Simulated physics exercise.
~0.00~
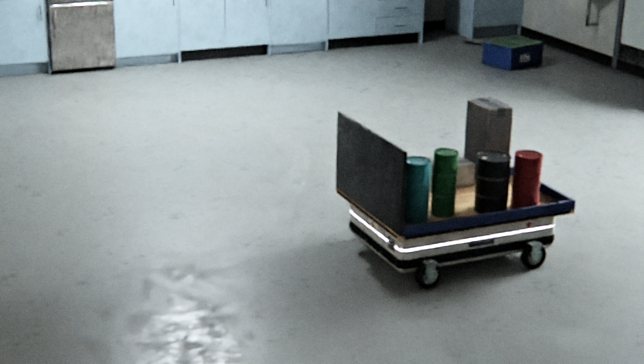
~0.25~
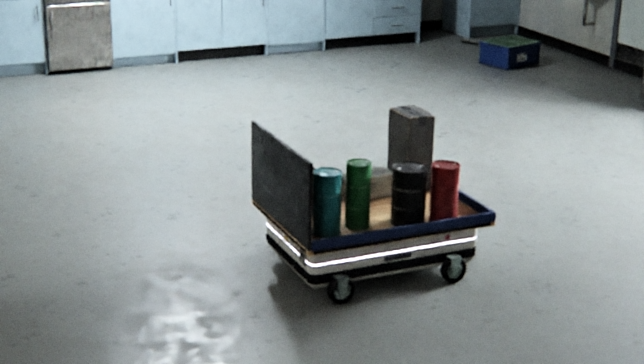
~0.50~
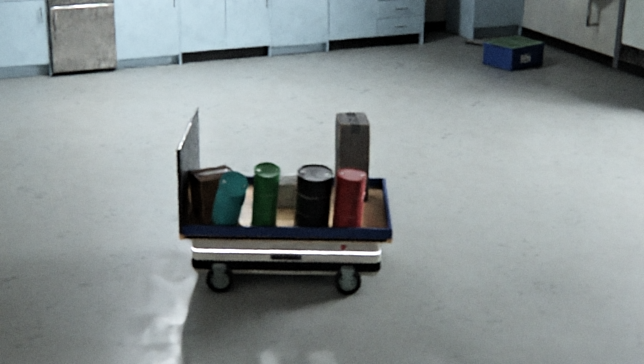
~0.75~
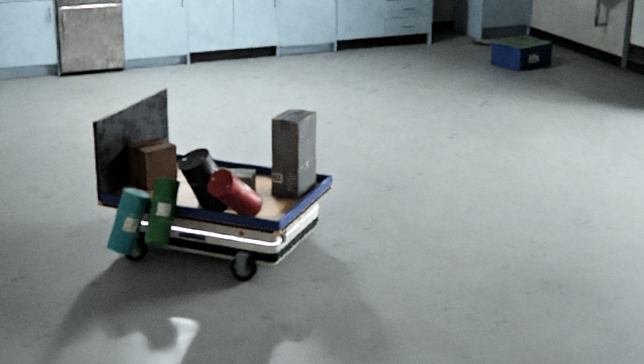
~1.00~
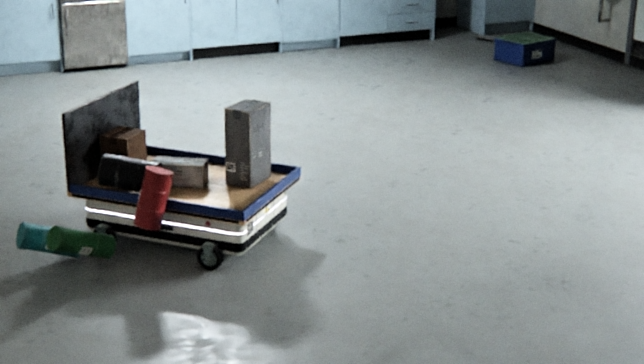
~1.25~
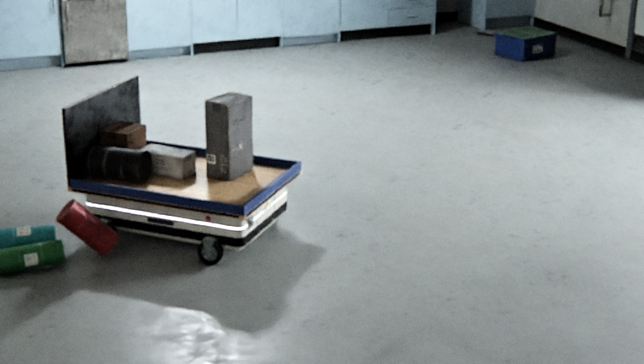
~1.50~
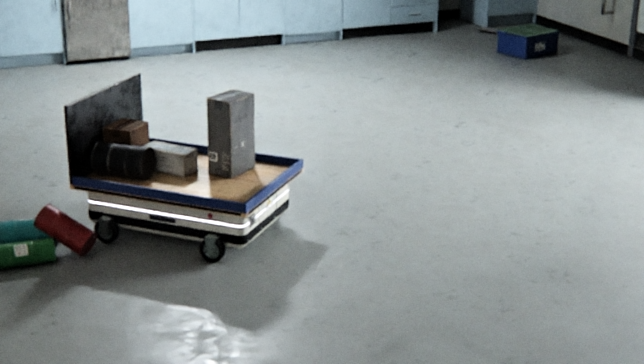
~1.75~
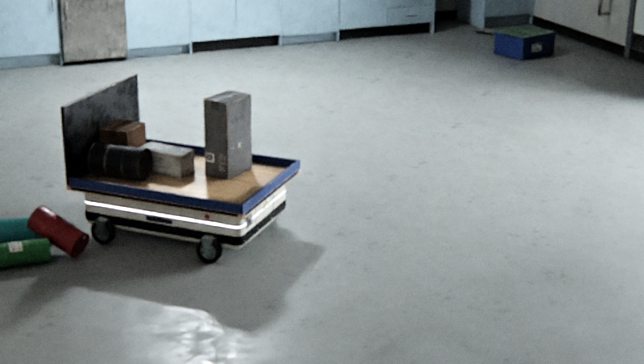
At first, a small cart carrying turquoise, green, black and red canisters, along with a few boxes, rolls leftward across a grey floor, its tall dark board leading. As it swings through a turn, the canisters begin to lean. The turquoise and green ones tumble over the near edge, while the black and red ones tip on the deck. The red canister then drops off too, as the cart comes to a stop. Finally, the three fallen canisters lie on the floor at left, the black one rests on its side aboard, and the tall grey box still stands.
